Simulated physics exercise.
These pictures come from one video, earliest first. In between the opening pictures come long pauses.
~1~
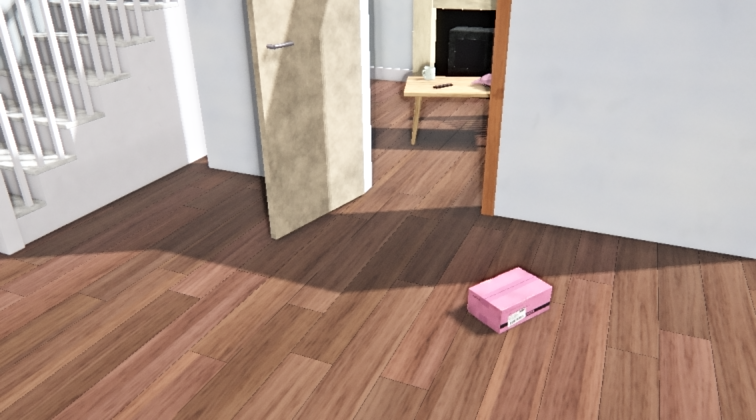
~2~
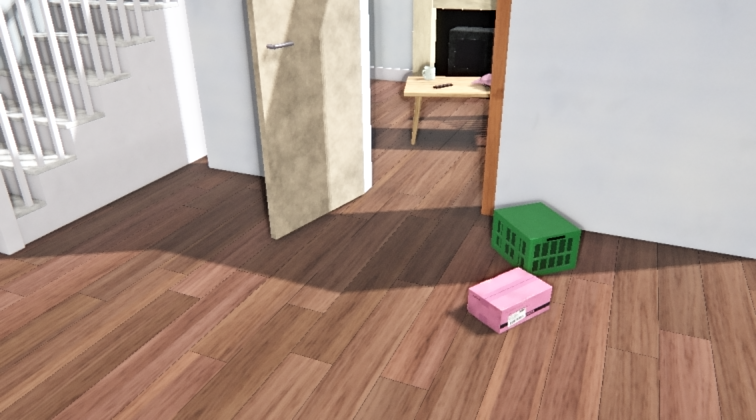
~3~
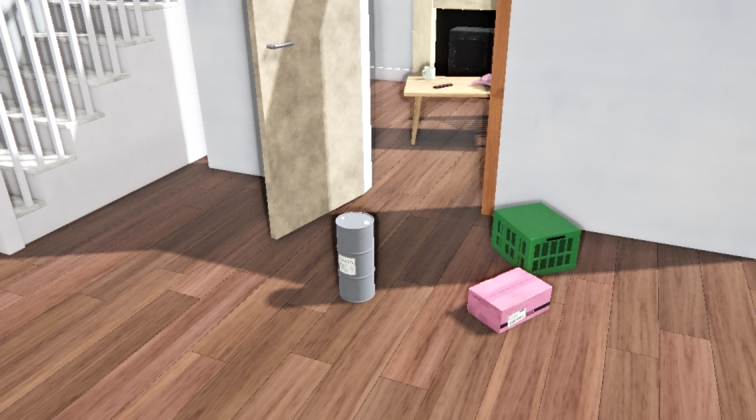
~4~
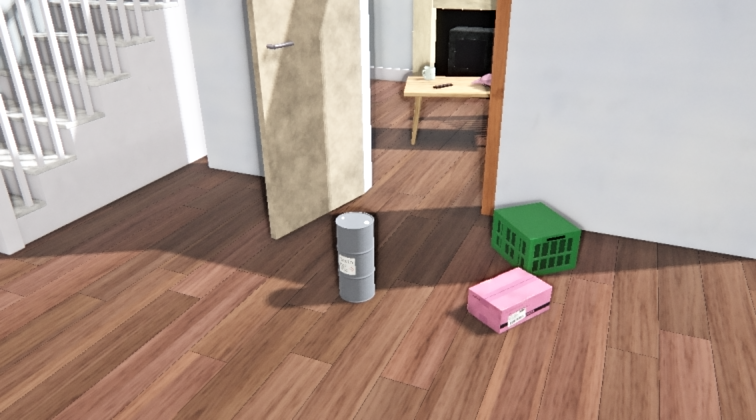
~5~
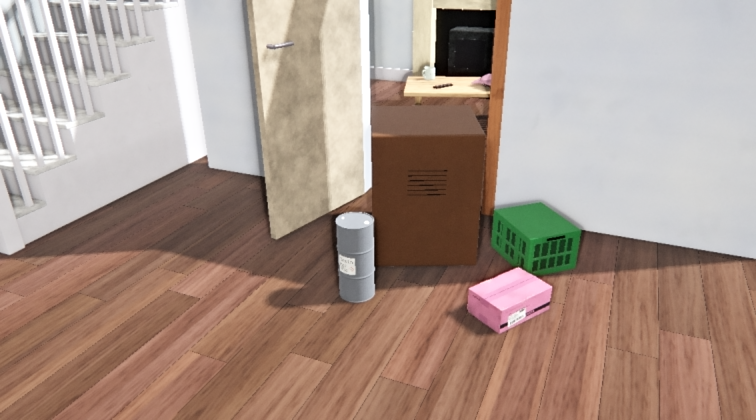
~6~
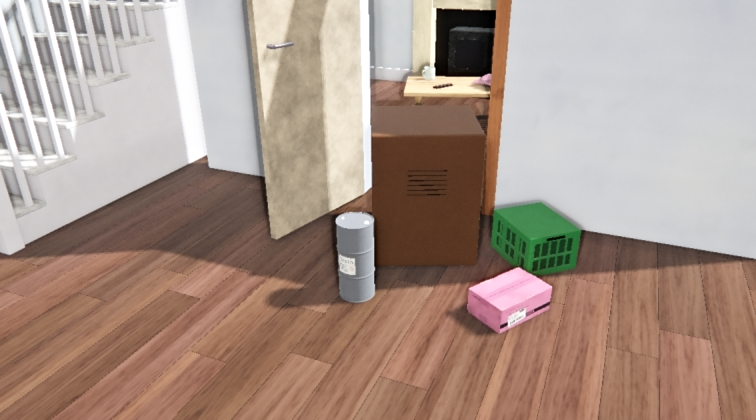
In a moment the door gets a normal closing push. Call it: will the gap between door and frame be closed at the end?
No, a gap remains.
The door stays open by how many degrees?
Some 60°.
Then, 0.50 s past the last view, open by 91°.
Then, 0.90 s past the last view, open by 71°.
Finally, open by 62°; all 4 still in place. Final places as the last picture's camera would see them, brown appliance near (423, 184).
